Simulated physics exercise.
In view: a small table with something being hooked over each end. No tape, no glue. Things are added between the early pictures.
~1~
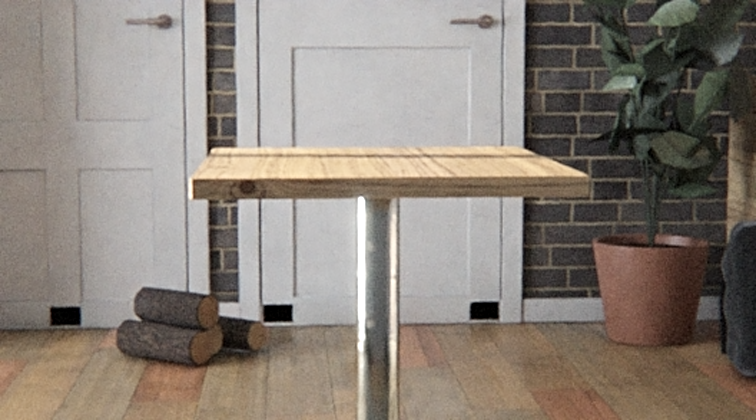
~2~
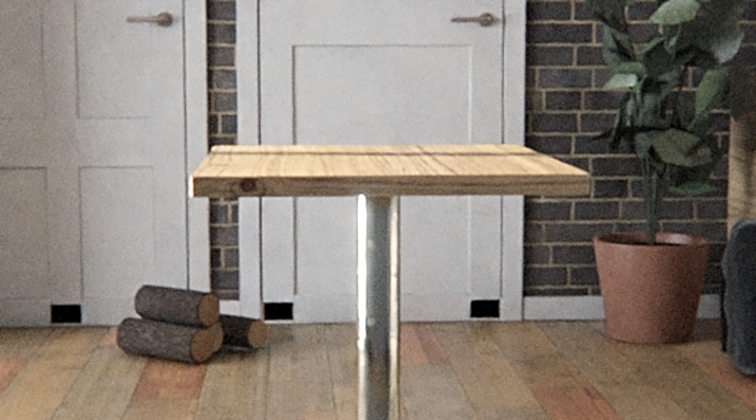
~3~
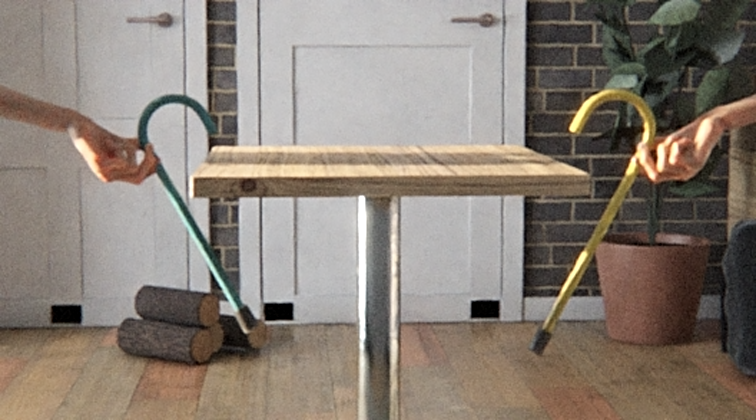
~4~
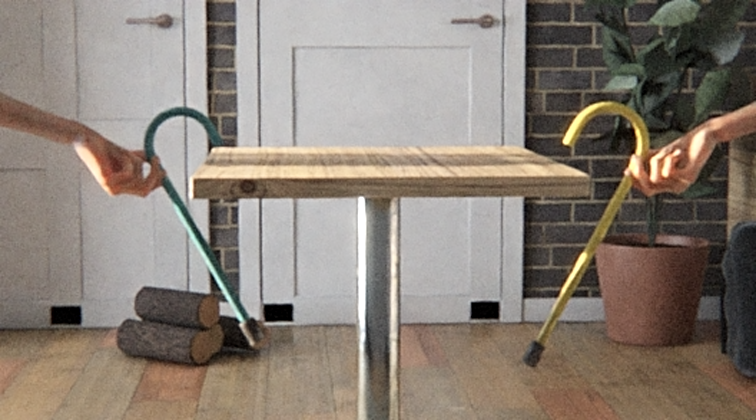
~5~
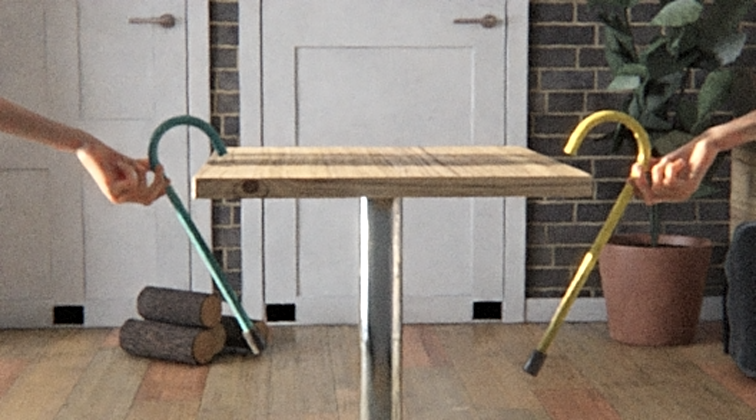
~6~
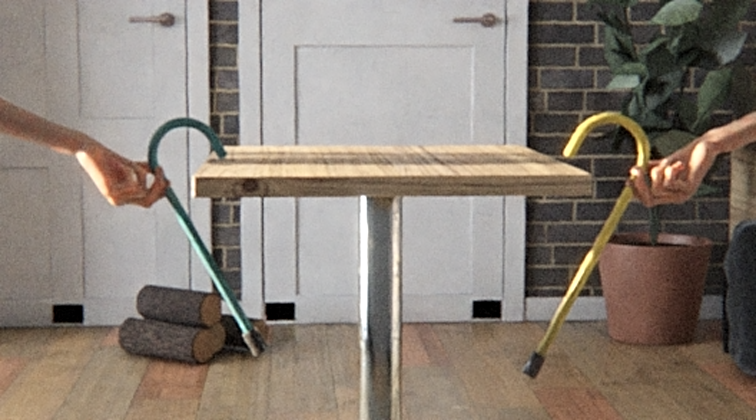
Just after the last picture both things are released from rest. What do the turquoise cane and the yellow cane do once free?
The turquoise cane remains in place, the yellow cane drops past the edge.
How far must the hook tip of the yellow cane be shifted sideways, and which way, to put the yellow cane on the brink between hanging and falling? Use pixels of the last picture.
About 20 pixels left.
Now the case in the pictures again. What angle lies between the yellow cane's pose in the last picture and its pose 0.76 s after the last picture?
Some 50 degrees.
Then, 0.36 s on from there, turquoise cane at rest near (225, 231); yellow cane at the bottom.
Then, 0.54 s on from there, turquoise cane at rest near (225, 231); yellow cane on its way down.
Then, 0.76 s on from there, turquoise cane at rest near (225, 231); yellow cane at the bottom.
In the end, the turquoise cane stays hooked on the edge, near (225, 231); the yellow cane falls to the floor.
